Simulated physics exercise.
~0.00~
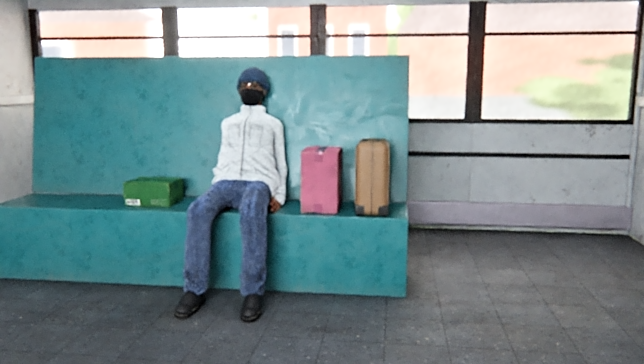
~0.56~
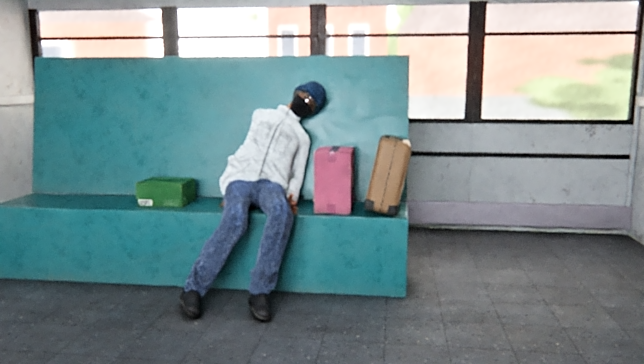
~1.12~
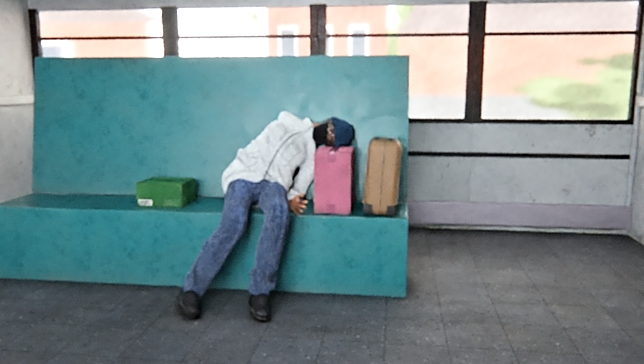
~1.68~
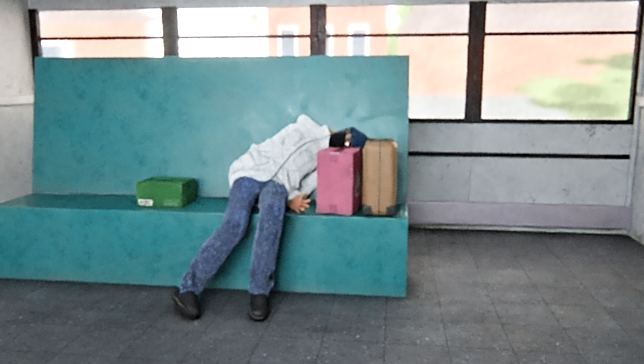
A person asleep on a teal bench tipped over to the right as the green carton and pink pack slid slightly and the brown case rocked, then settled upright; the sleeper ended slumped against the pink pack, with everything still on the seat.
